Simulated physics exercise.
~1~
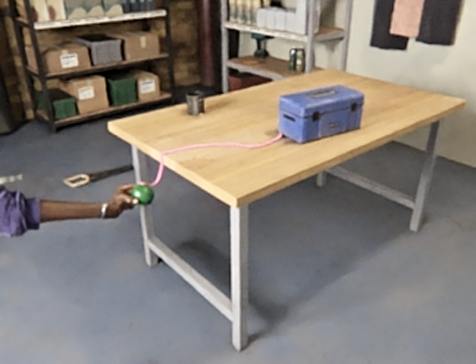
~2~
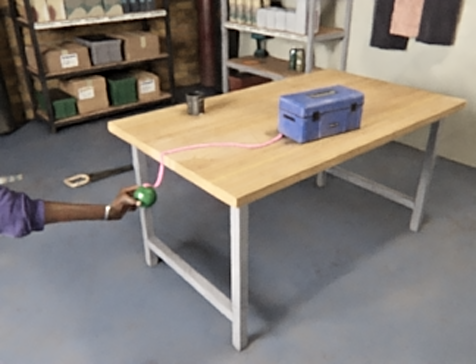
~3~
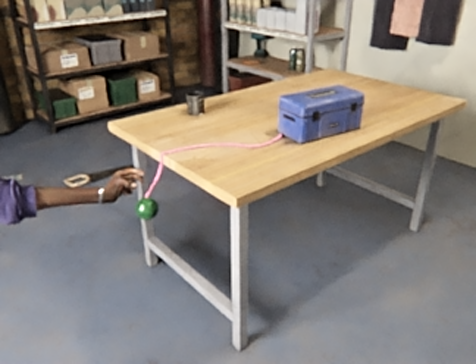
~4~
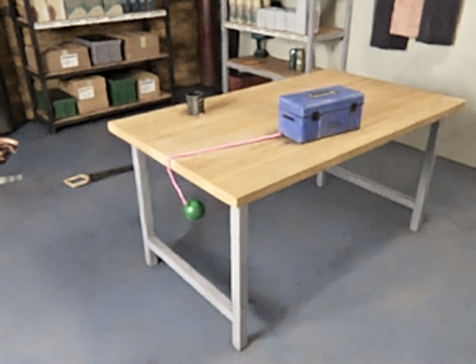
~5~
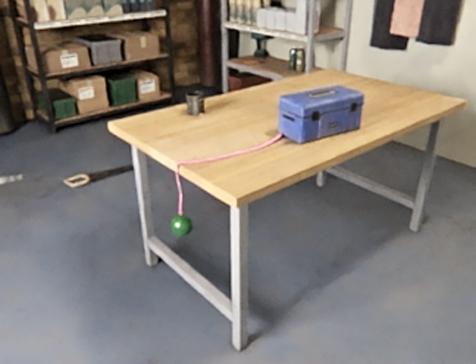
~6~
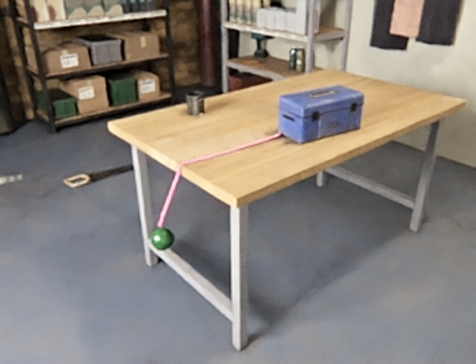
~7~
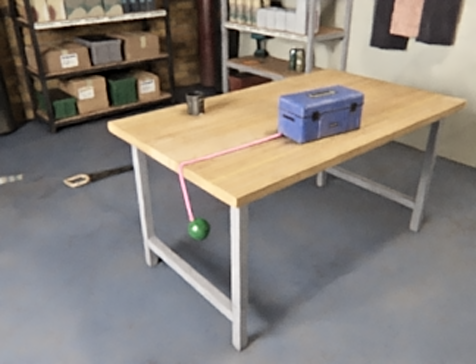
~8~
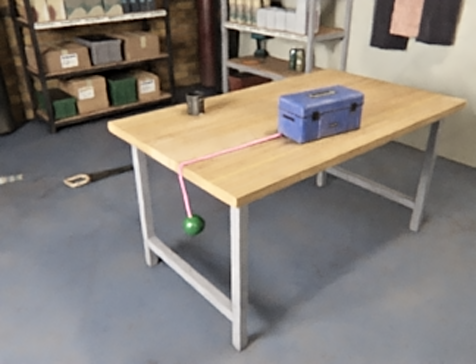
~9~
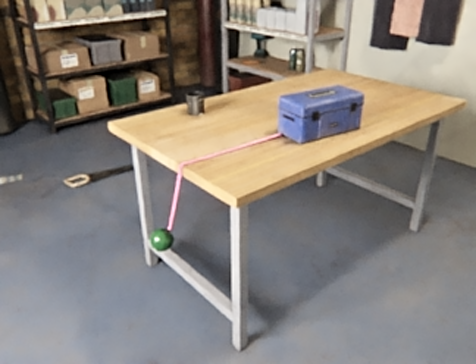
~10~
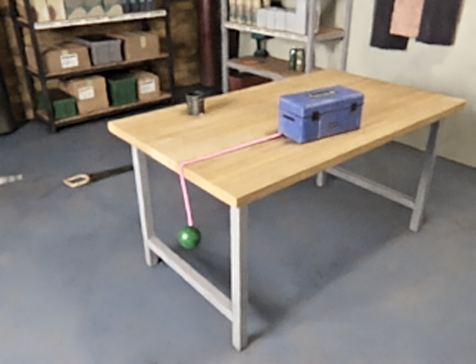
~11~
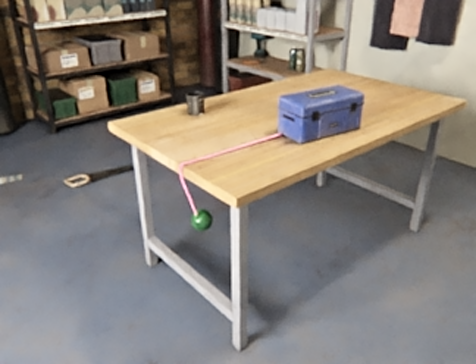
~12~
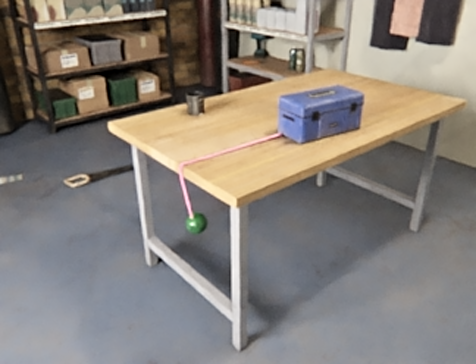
A green ball on a pink cord is released by a hand and swings below the table edge.
